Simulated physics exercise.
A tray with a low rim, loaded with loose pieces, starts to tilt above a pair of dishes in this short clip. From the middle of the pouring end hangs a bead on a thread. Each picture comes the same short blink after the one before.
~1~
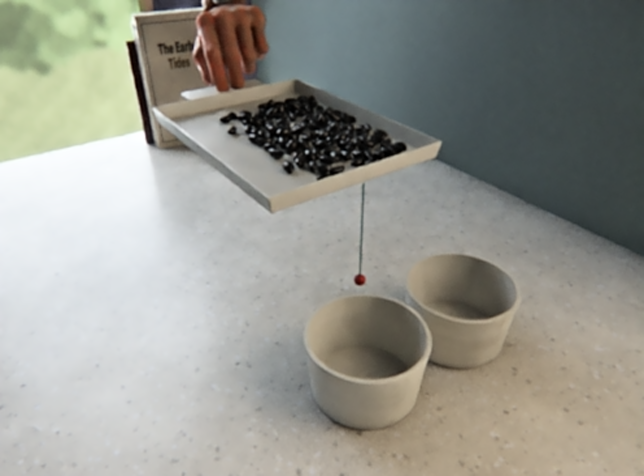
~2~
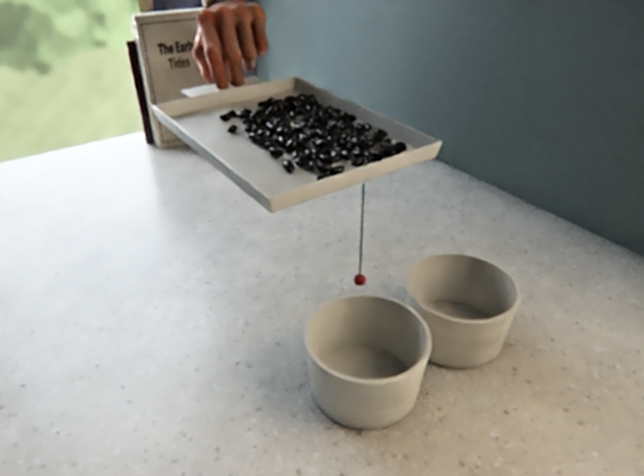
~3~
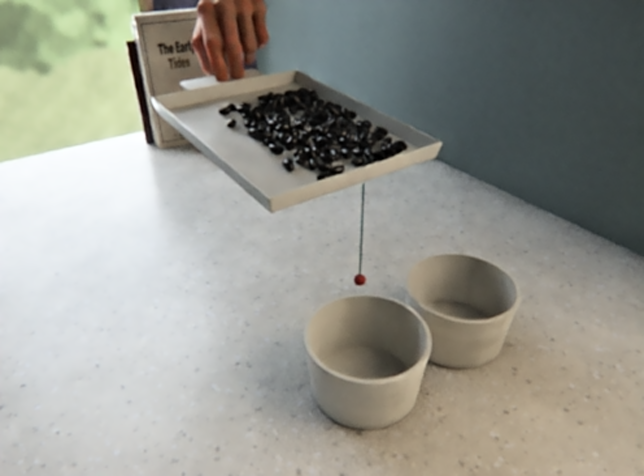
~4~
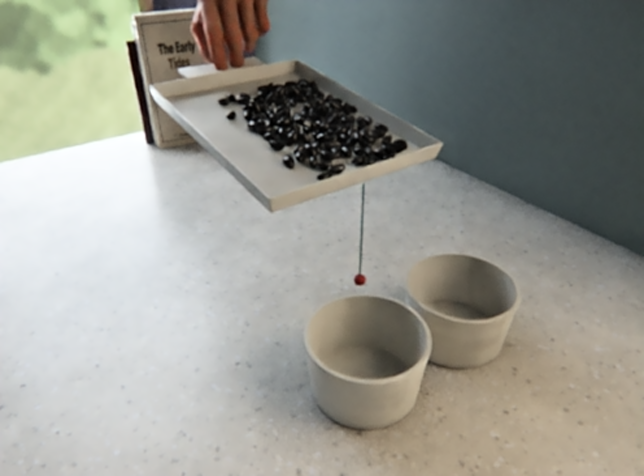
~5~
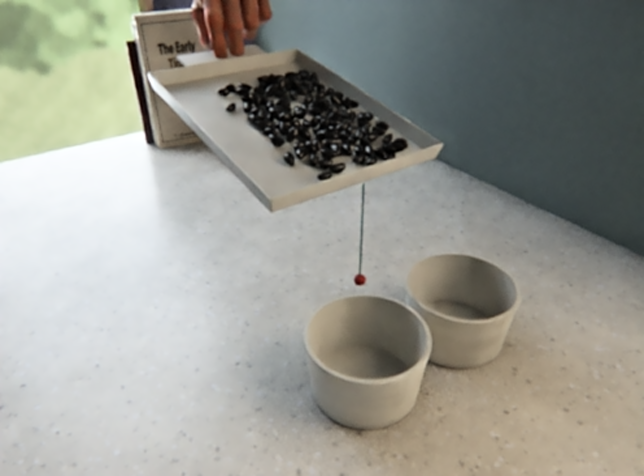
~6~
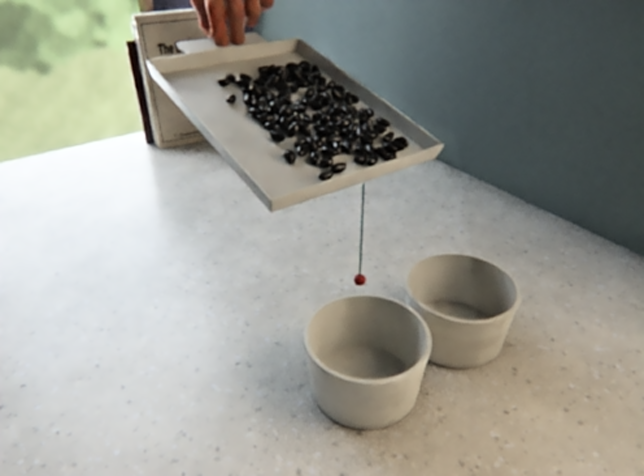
A hand raises the far end of a low-rimmed tray of loose black beans little by little, tilting it slightly above two pale dishes on a speckled counter, while a red bead hangs nearly still on a thread beneath.
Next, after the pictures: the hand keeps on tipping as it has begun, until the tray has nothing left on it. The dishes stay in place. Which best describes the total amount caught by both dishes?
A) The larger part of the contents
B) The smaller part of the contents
(A) The larger part of the contents.
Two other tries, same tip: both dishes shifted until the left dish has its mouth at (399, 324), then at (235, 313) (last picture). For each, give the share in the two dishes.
I'd say about 80 percent, followed by about 0 percent.
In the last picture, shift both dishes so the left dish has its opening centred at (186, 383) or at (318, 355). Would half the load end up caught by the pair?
In the first position a minority, in the second a majority.
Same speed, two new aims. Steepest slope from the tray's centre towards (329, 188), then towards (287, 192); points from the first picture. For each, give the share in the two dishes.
I'd expect around 70 in a hundred first and around 40 in a hundred second.
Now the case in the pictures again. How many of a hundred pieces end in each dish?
Left dish around 40 percent; right dish around 30 percent.
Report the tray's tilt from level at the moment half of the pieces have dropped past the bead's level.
About 105° of tilt.
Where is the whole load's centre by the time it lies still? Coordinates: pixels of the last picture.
Close to (406, 368), more or less.
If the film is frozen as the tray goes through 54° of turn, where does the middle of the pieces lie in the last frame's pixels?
The load's middle is around (366, 120).
Shortly afterwards, tray tipped steeply; the whole lot on the tray.
Next, tray tipped right over; all but a few on the tray; only a few in the left dish; only a few outside both; only a few in the air.
Some moments later, tray tipped past a quarter turn; near half in the left dish; near a third in the right dish; near a quarter outside both.
In the end, tray tipped past a quarter turn; near half in the left dish; near a third in the right dish; near a quarter outside both.
